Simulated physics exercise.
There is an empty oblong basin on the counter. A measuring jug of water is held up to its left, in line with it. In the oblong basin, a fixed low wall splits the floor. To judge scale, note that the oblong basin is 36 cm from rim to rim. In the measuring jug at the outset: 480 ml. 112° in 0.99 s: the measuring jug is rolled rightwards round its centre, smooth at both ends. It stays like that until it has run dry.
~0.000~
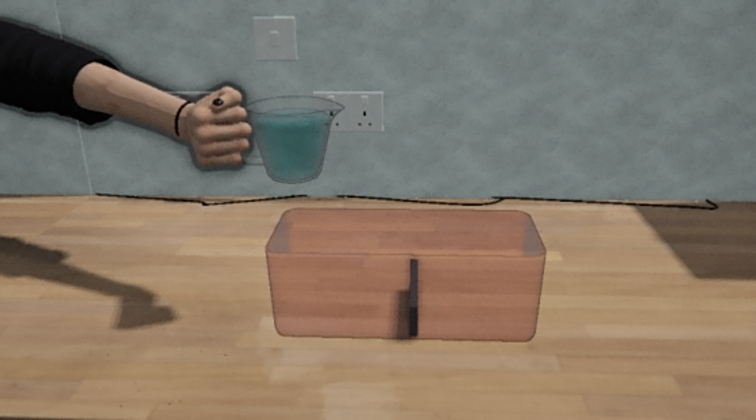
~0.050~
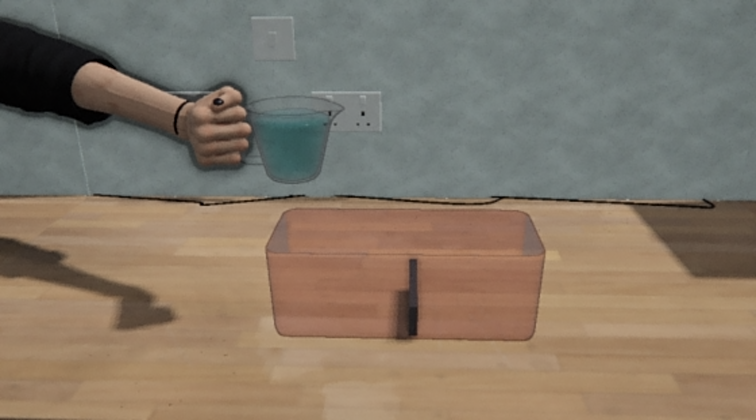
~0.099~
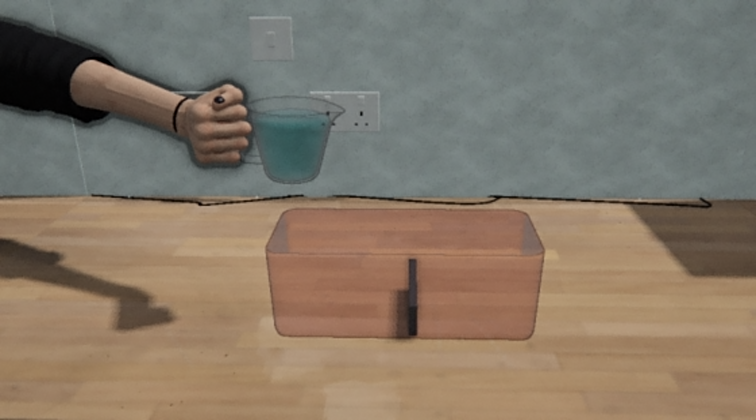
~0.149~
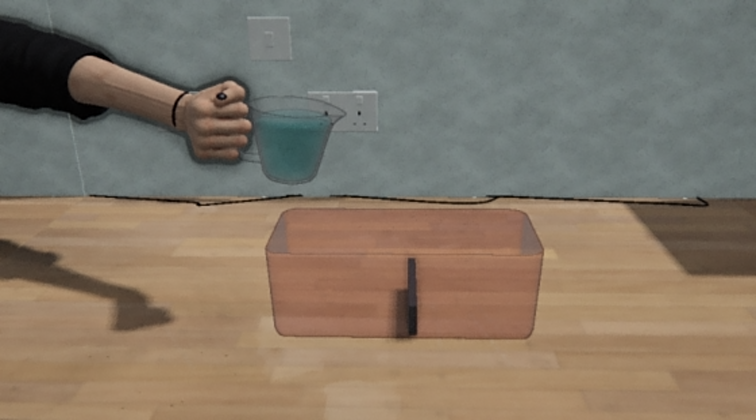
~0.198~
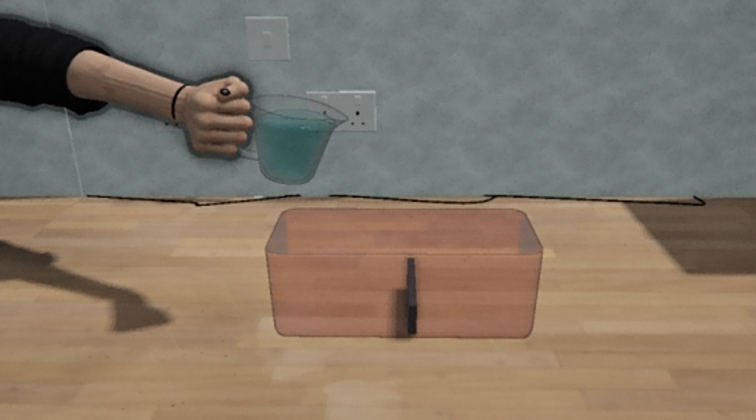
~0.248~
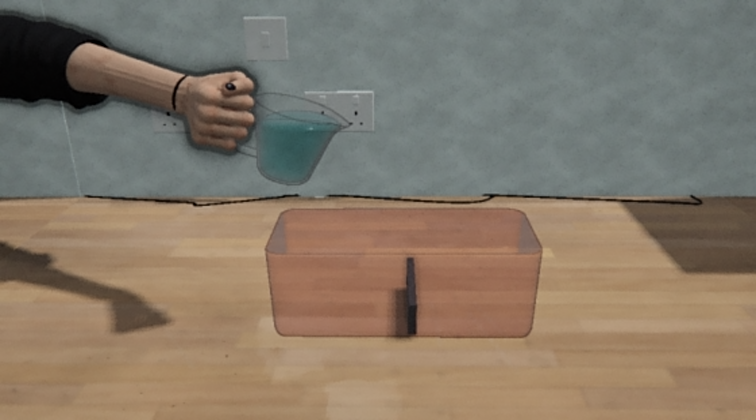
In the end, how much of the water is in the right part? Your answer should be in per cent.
Roughly 5 percent is in the right part.
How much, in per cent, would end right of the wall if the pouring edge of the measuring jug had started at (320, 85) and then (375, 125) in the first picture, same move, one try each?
The first try gives around 5 percent, the second around 40 percent.
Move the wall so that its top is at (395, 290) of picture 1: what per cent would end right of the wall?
With the wall placed like that, close to 35 per cent.
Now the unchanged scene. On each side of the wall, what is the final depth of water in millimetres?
The left ends up at roughly 16 mm, with the right at roughly 0 mm.
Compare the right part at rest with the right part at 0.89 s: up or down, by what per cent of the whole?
The right part gains close to 4 per cent.
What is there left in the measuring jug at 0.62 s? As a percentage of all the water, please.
Around 52 in a hundred.
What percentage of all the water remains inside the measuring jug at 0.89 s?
3 per cent or so.
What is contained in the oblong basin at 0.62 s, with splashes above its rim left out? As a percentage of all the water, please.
About 20%.
By 0.62 s the tilt is 78° and 53 per cent is still to pour, 20 is left of the wall and 1 right of it.
By 0.89 s the tilt is 109° and 3 per cent is still to pour, 88 is left of the wall and 1 right of it.
By 1.18 s the tilt is 112° and 0 per cent is still to pour, 93 is left of the wall and 5 right of it.
By 1.49 s the tilt is 112° and 0 per cent is still to pour, 93 is left of the wall and 5 right of it.
At rest 93 per cent lies left of the wall, 5 right of it and 1 outside.
